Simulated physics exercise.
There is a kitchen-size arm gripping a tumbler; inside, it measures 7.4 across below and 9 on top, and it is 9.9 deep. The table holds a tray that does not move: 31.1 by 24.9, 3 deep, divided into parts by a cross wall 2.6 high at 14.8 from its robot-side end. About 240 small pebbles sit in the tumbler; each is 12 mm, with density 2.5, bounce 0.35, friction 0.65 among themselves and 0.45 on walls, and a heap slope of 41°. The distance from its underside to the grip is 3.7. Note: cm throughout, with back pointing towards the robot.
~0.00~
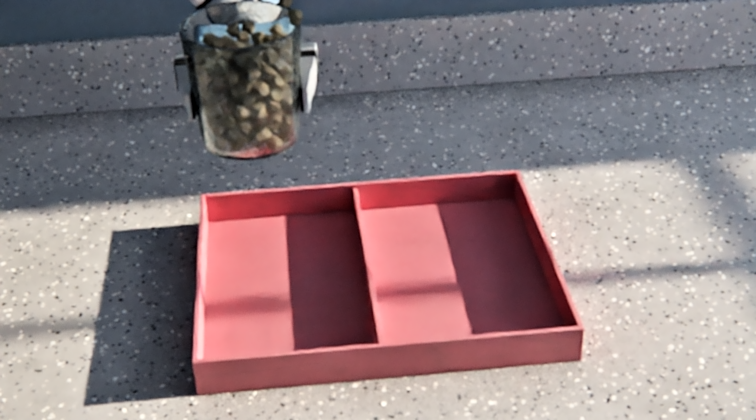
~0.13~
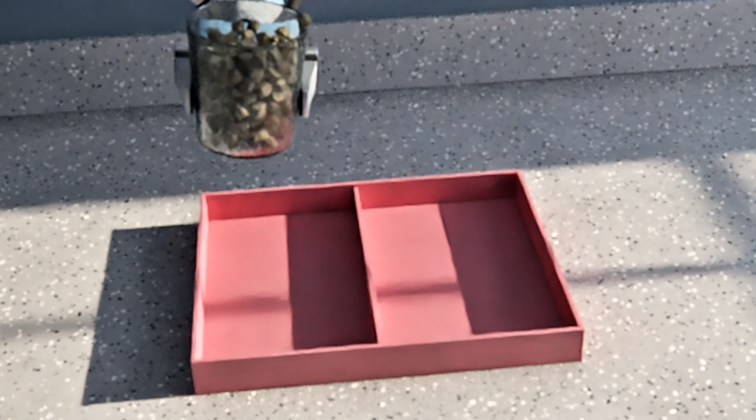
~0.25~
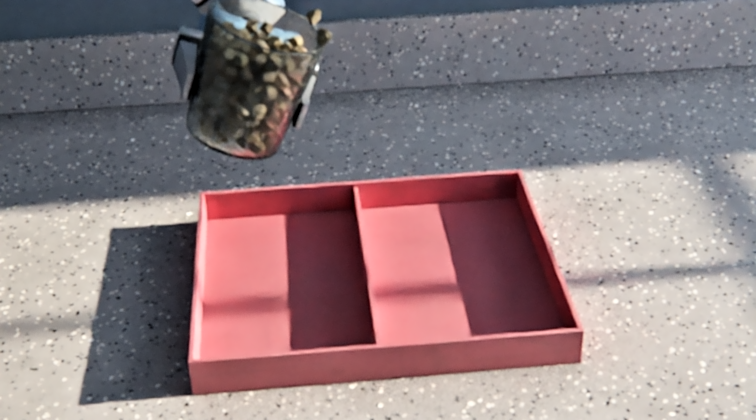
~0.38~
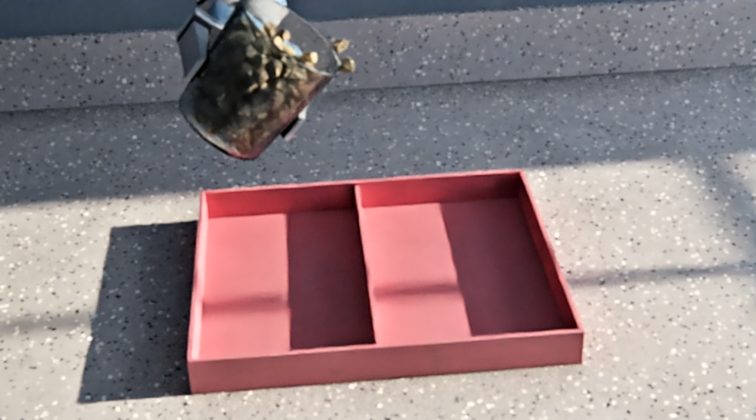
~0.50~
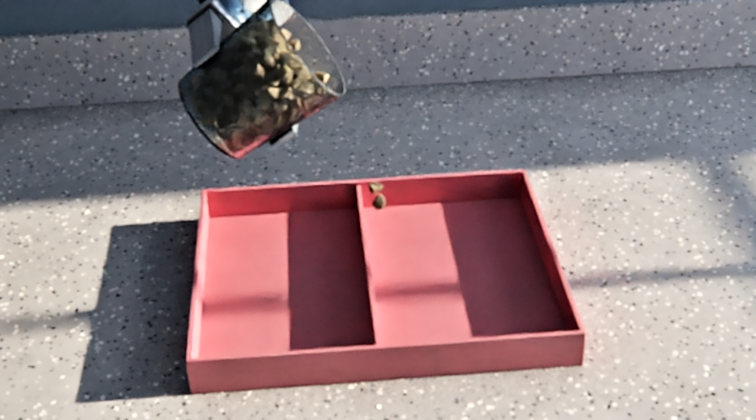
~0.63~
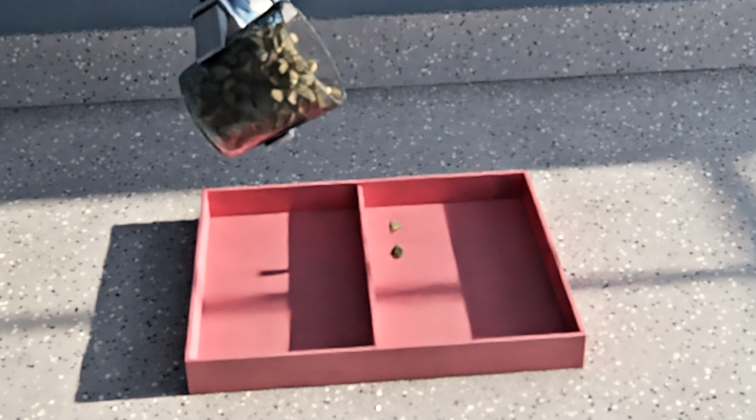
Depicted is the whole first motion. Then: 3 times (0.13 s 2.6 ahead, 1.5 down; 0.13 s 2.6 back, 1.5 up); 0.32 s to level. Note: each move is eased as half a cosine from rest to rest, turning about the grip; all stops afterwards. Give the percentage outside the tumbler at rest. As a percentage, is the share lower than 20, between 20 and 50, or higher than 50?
The share is lower than 20 per cent.
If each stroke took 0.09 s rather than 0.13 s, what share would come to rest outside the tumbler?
10 %.
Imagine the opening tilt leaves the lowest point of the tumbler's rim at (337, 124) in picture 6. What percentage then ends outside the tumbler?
Around 20 per cent of it.
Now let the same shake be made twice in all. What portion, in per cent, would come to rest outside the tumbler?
Then about 5 per cent.
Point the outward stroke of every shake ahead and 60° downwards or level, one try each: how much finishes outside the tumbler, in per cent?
Near 0 and 10 percent respectively.
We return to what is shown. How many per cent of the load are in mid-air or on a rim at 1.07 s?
That comes to about 0 per cent, more or less.
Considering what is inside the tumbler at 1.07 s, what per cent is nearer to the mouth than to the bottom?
Something like 50 percent sits in that half.
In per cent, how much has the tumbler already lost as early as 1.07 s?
By then near 0 % is out.
After 1.07 s, tilted 60° forward, highest piece 23 above the table; 239 in the tumbler, 5 in the far-side part.
After 1.51 s, tilted 47° forward, highest piece 24 above the table; 235 in the tumbler, 8 in the far-side part, 1 in the robot-side part.
After 1.93 s, level, highest piece 27 above the table; 235 in the tumbler, 8 in the far-side part, 1 in the robot-side part.
After 2.98 s, level, highest piece 27 above the table; 235 in the tumbler, 8 in the far-side part, 1 in the robot-side part.
In the end, 235 in the tumbler, 8 in the far-side part, 1 in the robot-side part. That is 4 % outside the tumbler.
